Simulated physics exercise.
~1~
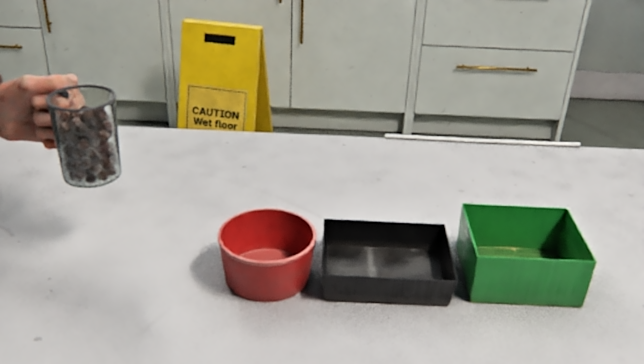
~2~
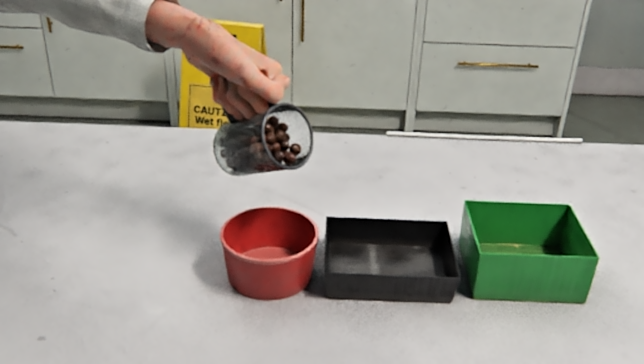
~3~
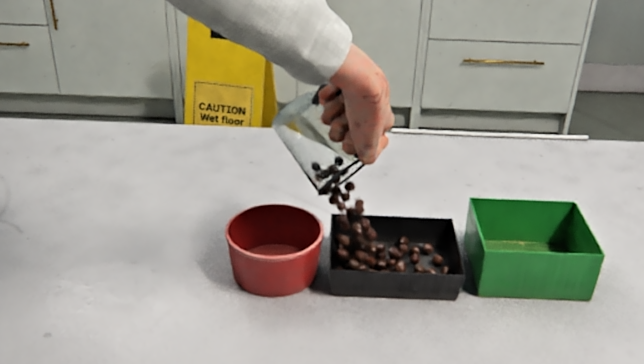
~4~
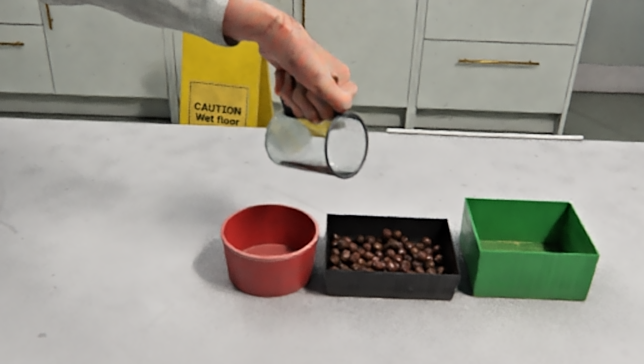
A hand carried a clear cup of small brown chocolate balls in from the left, past a round red dish, and tipped them into the black tin beside a green one, leaving the cup empty and held tilted above the filled tin.
